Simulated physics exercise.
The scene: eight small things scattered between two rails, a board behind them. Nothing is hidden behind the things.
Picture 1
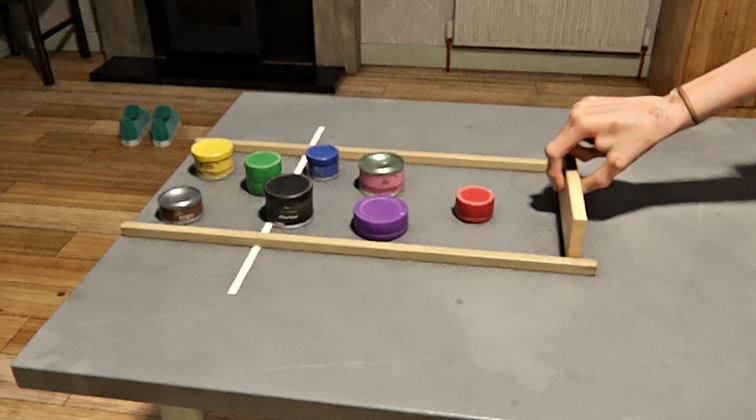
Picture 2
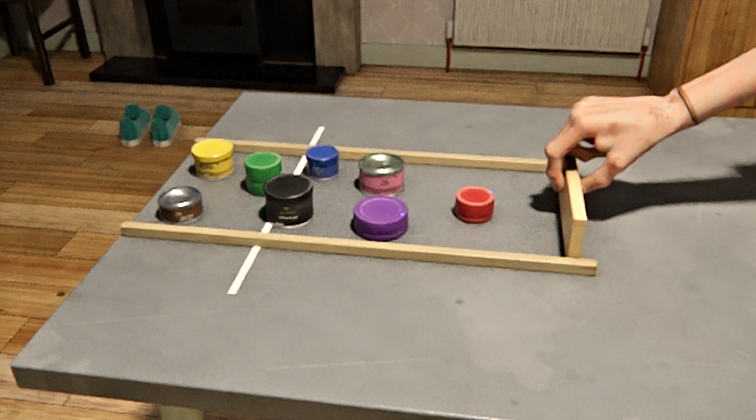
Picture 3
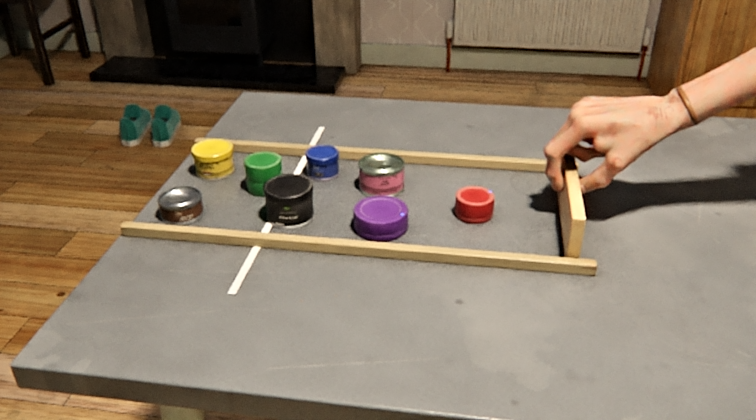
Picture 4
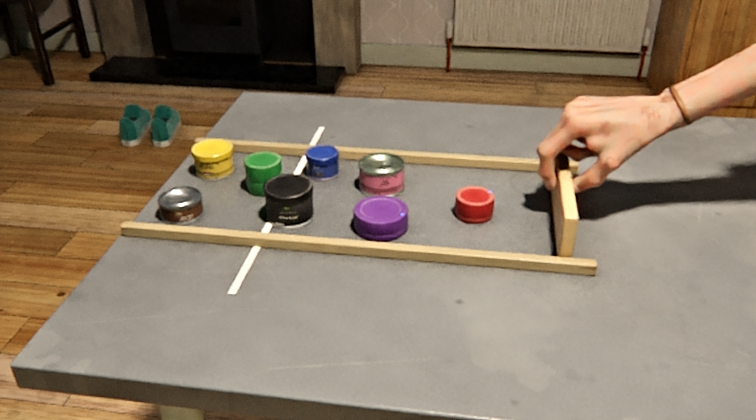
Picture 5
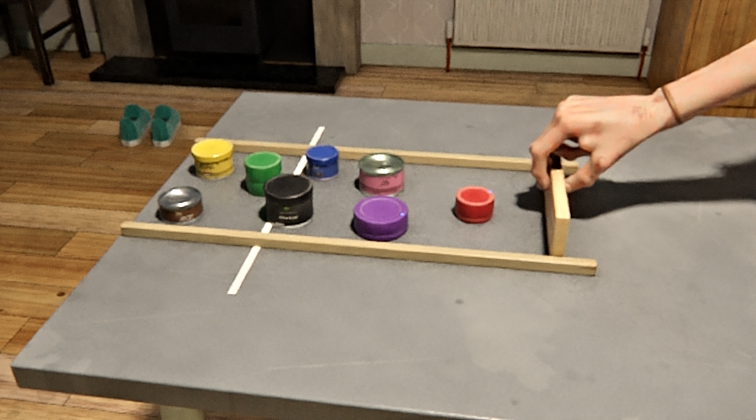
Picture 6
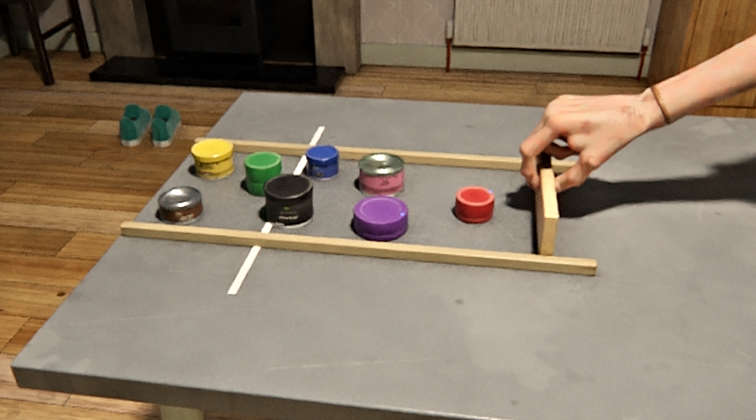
A hand reaches in from the right, gripping a small wooden board at the open end of two pale rails on a grey tabletop, seen from above at an angle in a wood-floored room. Between the rails sit yellow, green, blue, black, pink, purple and red containers and a brownish tin, with white tape crossing beneath. The hand holds nearly still, then slides the board slightly left towards the red one, while the containers and camera stay still.
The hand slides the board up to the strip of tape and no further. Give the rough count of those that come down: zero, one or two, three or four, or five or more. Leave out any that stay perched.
Here the number that fall off is zero.
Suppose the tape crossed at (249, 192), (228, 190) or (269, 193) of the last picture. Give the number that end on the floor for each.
The counts: 1, 1 and 0.
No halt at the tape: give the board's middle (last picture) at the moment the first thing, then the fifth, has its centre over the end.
Near (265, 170) and (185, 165).
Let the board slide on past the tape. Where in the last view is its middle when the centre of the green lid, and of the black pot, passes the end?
Near (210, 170) and (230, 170).
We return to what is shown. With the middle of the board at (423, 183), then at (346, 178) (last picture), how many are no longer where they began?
The counts are 1 and 5.
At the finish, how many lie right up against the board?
It touches 3.
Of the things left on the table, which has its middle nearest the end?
Foremost is the brown tin.
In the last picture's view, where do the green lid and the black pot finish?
The green lid at (235, 175), the black pot at (206, 192).
A little later, none off yet; brown tin at rest near (181, 205); yellow tin at rest near (214, 160); green lid at rest near (264, 174).
When it is over, the number that fall off is zero.
